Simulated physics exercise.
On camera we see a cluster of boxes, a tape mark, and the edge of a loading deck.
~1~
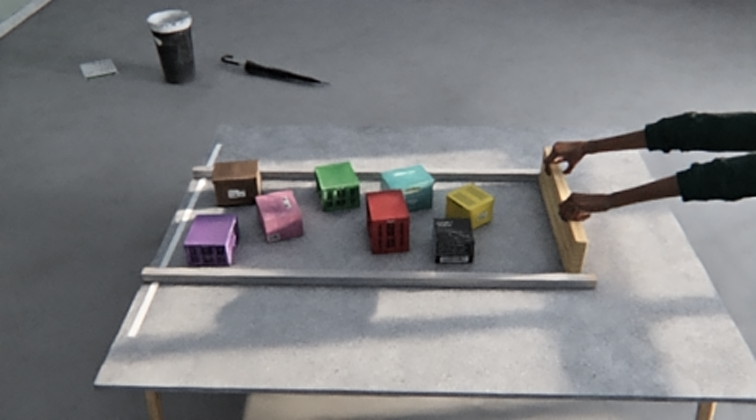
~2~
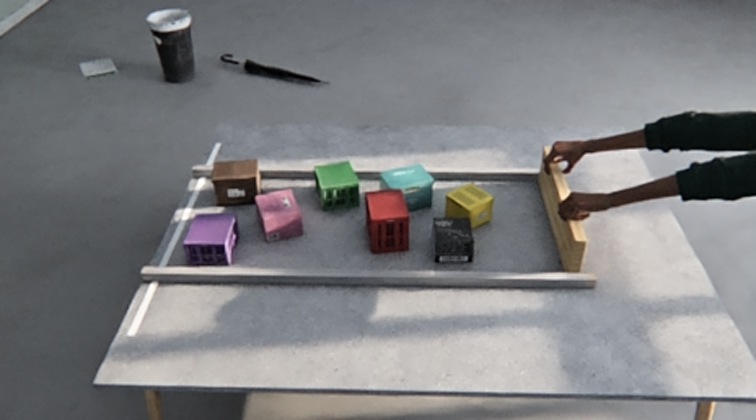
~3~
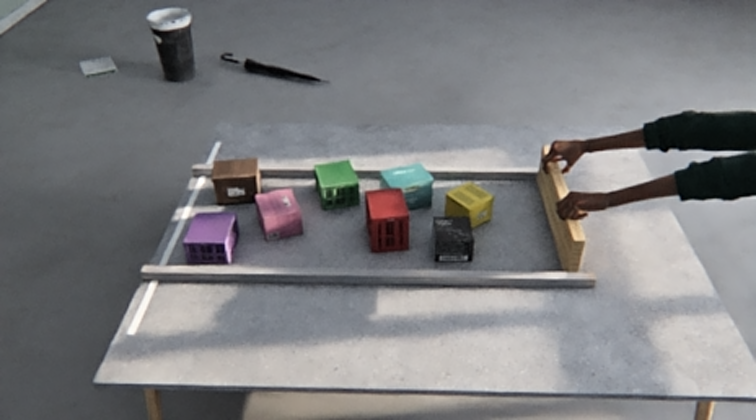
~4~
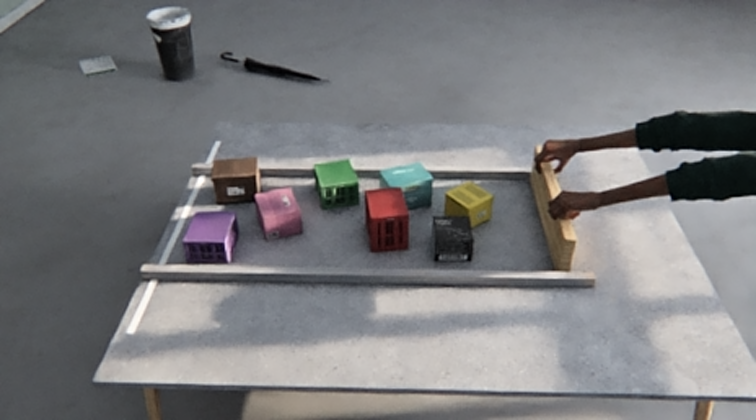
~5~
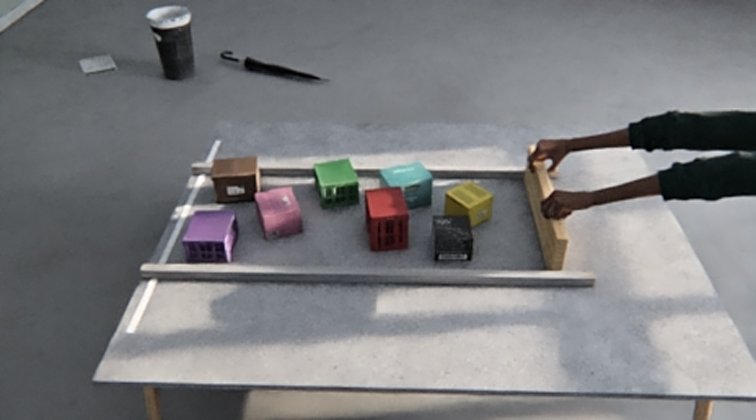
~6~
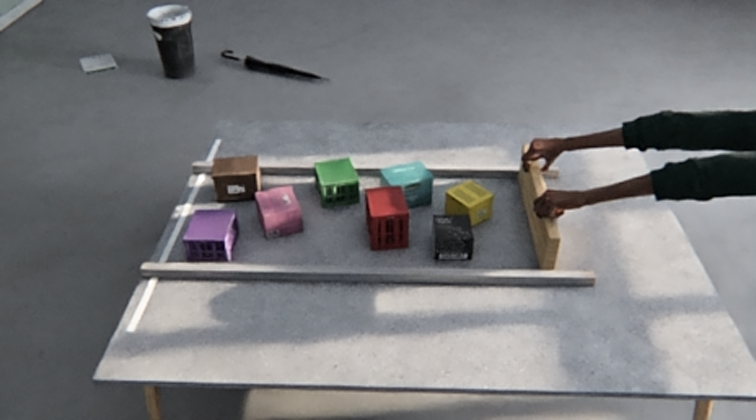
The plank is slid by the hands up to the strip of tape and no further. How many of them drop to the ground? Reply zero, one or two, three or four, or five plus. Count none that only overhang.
Five plus.
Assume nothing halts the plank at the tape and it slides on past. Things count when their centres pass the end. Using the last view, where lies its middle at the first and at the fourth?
First roughly (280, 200), later roughly (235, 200).
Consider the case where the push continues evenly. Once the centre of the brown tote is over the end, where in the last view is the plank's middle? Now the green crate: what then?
The middle would be close to (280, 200) and then close to (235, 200).
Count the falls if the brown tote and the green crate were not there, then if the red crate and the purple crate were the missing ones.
In order, the numbers are 6 and 6.
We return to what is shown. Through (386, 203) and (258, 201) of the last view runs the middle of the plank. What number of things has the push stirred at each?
Respectively 5 and 8.
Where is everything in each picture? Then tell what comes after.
In the first picture, purple crate (213, 239); brown tote (238, 184); pink parcel (279, 216); plank (560, 208); tape (184, 222).
In the second picture, brown tote (238, 183); black box (452, 240).
In the third picture, pink parcel (279, 214); green crate (337, 185).
In the fourth picture, purple crate (212, 237); turquoise box (406, 188).
In the fifth picture, brown tote (237, 180); red crate (386, 219).
In the sixth picture, purple crate (212, 235); brown tote (238, 179); pink parcel (279, 212); plank (537, 205); tape (183, 217).
Soon after, none off yet; purple crate at rest near (212, 235); brown tote at rest near (238, 179); pink parcel at rest near (279, 212).
Then, none off yet; purple crate moved a little near (202, 235); brown tote moved a little near (233, 179); pink parcel moved about its own width near (246, 206).
Further on, one off so far; purple crate moved about its own width near (144, 241); brown tote falling near (153, 224); pink parcel tipped a little near (159, 204).
At rest, the number that fall off is five or more; fallen, yellow tote, black box, turquoise box, red crate, green crate, pink parcel, brown tote and purple crate.
